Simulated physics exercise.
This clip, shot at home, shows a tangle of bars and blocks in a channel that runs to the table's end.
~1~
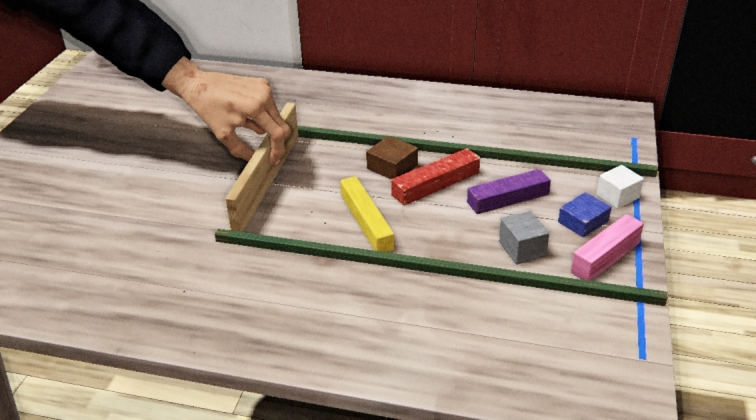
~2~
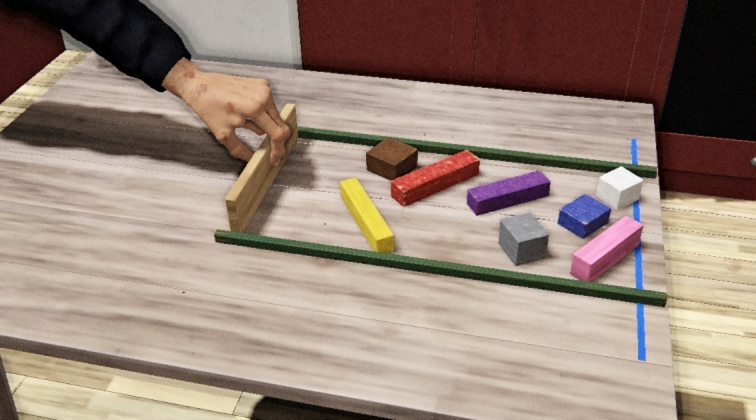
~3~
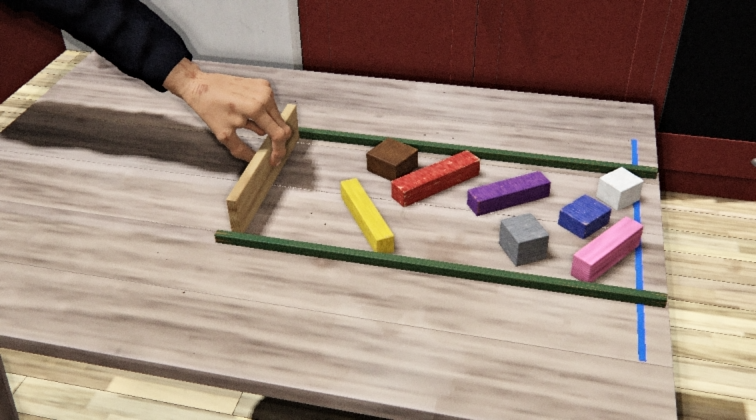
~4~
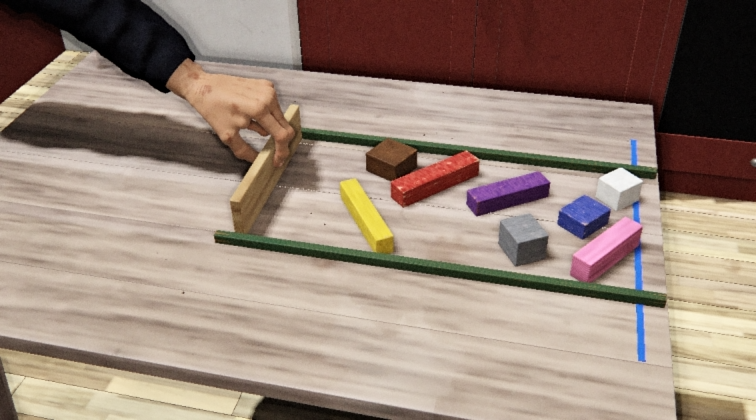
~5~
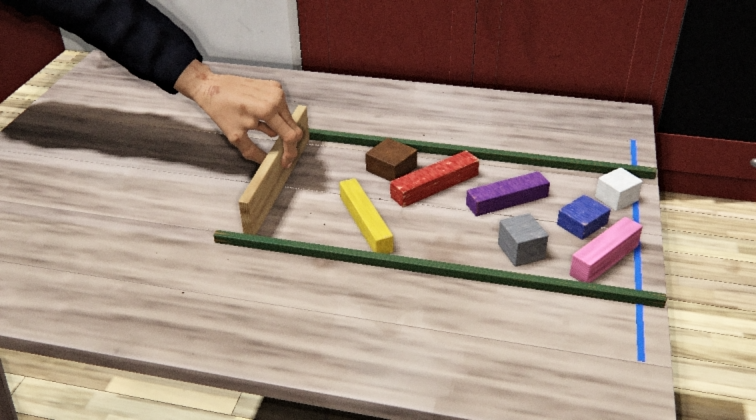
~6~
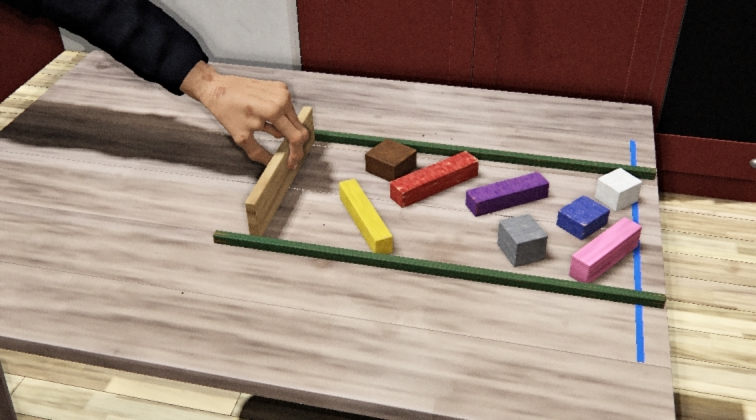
A hand sliding a wooden board slightly right between green strips, while the coloured bars and blocks ahead of it stay still.
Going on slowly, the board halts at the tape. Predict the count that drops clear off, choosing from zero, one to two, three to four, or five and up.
Off the edge go no fewer than five.
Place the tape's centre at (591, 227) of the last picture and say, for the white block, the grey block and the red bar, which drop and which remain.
Observed: White block toppled; grey block not toppled; red bar not toppled.
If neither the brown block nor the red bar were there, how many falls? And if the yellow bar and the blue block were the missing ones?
Count: 4 (first case); 4 (second).
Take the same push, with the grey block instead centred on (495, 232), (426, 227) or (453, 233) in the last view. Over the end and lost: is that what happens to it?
At each spot in turn it topples down, topples down and topples down.
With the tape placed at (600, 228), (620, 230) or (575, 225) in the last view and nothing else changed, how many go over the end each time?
It would be 4, 5 and 1.
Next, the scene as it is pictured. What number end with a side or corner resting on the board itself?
2 end up touching it.
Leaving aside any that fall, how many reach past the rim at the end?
1 overhanging.
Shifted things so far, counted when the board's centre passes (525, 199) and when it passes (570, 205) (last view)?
Up to then 8, and up to the other point 8.
Early on, none off yet; white block at rest near (618, 190); pink stick at rest near (606, 251); blue block at rest near (583, 217).
A while later, none off yet; white block leaning a little near (673, 196); pink stick travelled about its own width near (670, 266); blue block travelled well along near (671, 235).
Finally, the number that fall off is five or more; lost, red bar, purple bar, grey block, blue block, pink stick and white block.
